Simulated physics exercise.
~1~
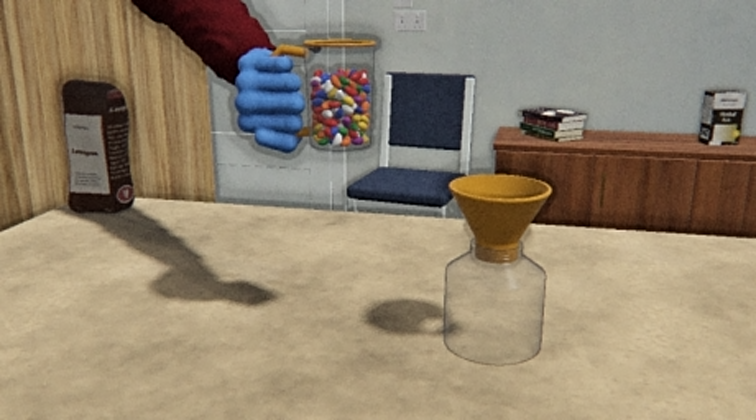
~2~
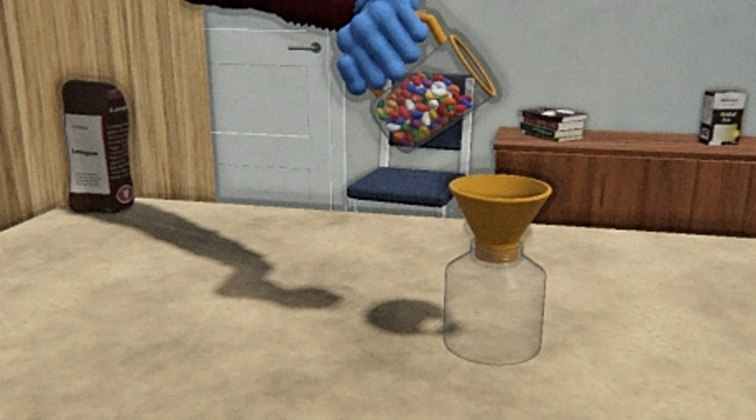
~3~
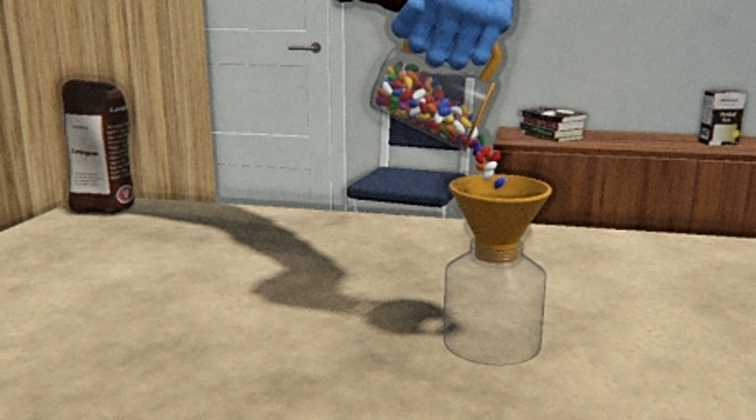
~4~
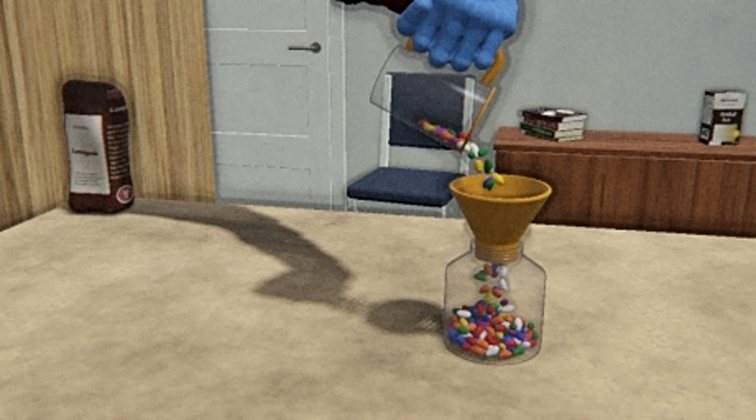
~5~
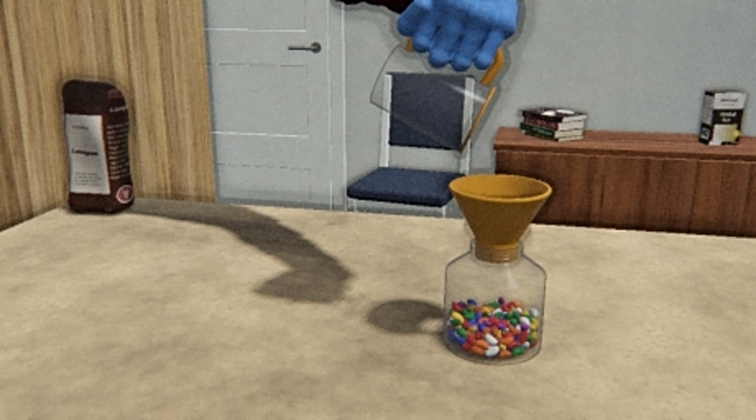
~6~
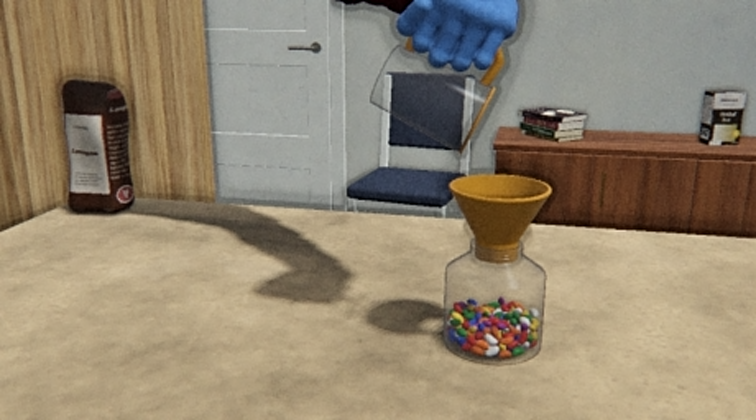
At first, a blue-gloved hand holds a clear cup of colourful jelly beans upright above a pale tabletop, to the left of an empty glass jar with an orange funnel in its neck. The hand carries the cup to the right and tilts it as it nears the funnel. Tipped onto its side, the cup begins to spill beans over its rim into the funnel. They stream down through the neck and pile up in the jar while the cup empties. Finally, the hand holds the empty cup still, and the beans rest in the jar's lower part, with none seen on the table.
